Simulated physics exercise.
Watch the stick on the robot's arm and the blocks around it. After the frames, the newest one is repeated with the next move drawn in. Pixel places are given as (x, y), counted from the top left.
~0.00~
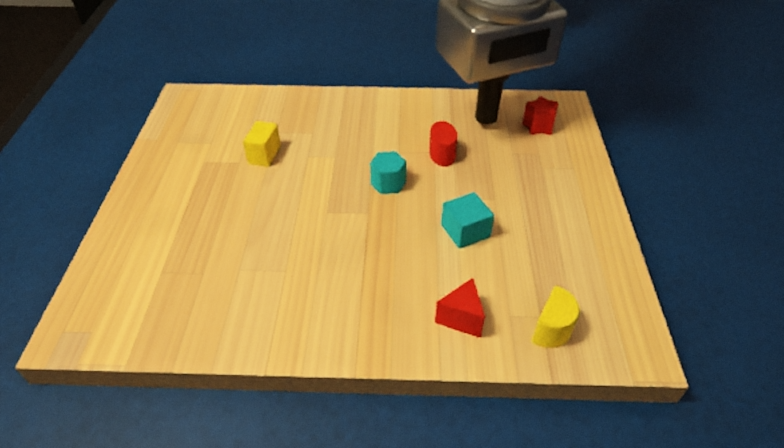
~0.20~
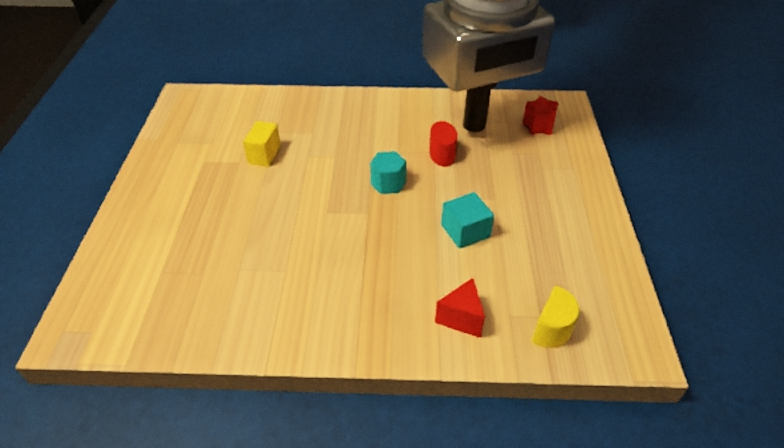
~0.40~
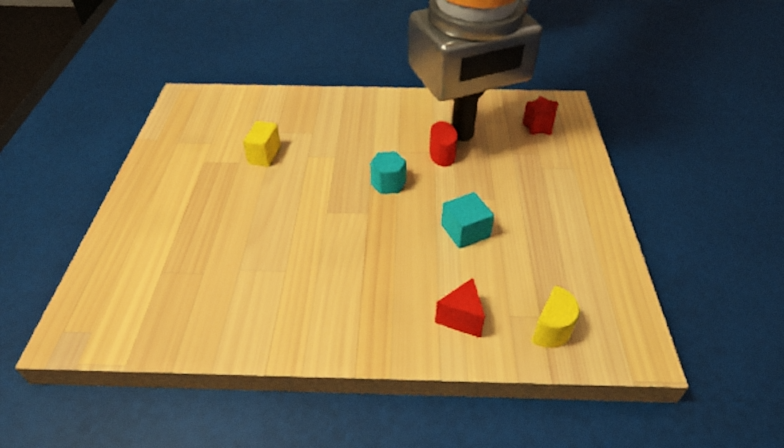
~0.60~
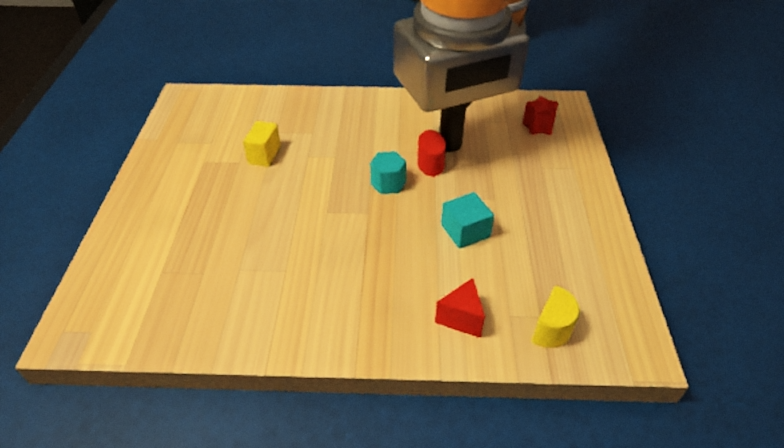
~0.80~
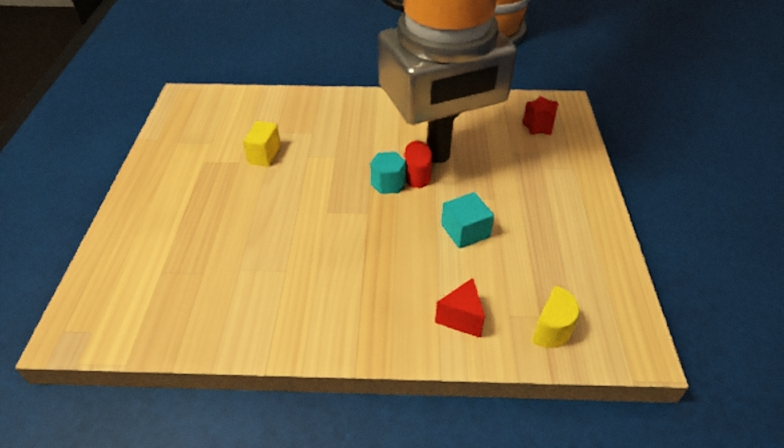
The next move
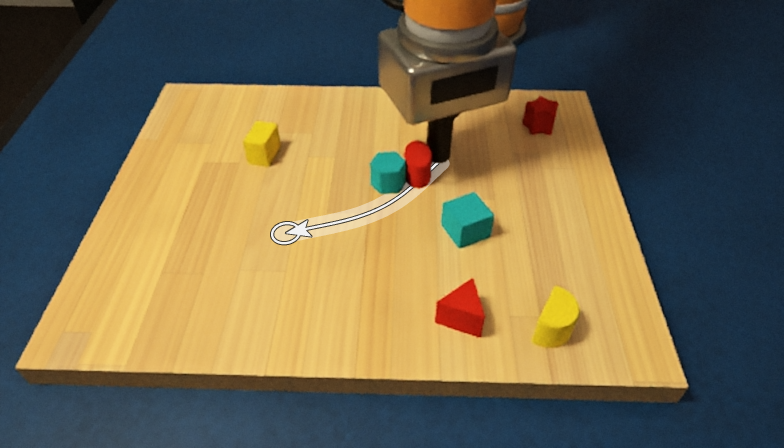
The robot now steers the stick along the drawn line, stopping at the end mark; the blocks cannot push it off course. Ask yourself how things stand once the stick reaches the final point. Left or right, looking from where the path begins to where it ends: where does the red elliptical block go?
Over to the left.
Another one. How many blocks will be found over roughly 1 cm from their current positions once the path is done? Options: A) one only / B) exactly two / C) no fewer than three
The correct letter is B.
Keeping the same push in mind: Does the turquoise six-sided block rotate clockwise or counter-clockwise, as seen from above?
It ends up turned clockwise.
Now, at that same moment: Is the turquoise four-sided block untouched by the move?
It seems so.
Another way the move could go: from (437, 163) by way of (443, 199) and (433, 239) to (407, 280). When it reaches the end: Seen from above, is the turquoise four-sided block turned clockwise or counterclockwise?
Rotates counter-clockwise.
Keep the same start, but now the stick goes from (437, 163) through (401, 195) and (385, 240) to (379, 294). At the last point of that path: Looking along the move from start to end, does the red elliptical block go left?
The answer is no.
Path on the board, from (437, 163) via (402, 195) and (350, 219), ending at (286, 233).
On the path given first. One third of the way, stick at (402, 188); turquoise six-sided block at (353, 176), turned 105° clockwise; red elliptical block at (383, 188), turned 15° anticlockwise.
Two thirds of the way, stick at (348, 212); turquoise six-sided block at (339, 177); red elliptical block at (346, 218), turned 90° anticlockwise.
At the end, stick at (284, 226); turquoise six-sided block at (338, 177), turned 160° clockwise; red elliptical block at (344, 220), turned 100° anticlockwise; turquoise four-sided block in place.
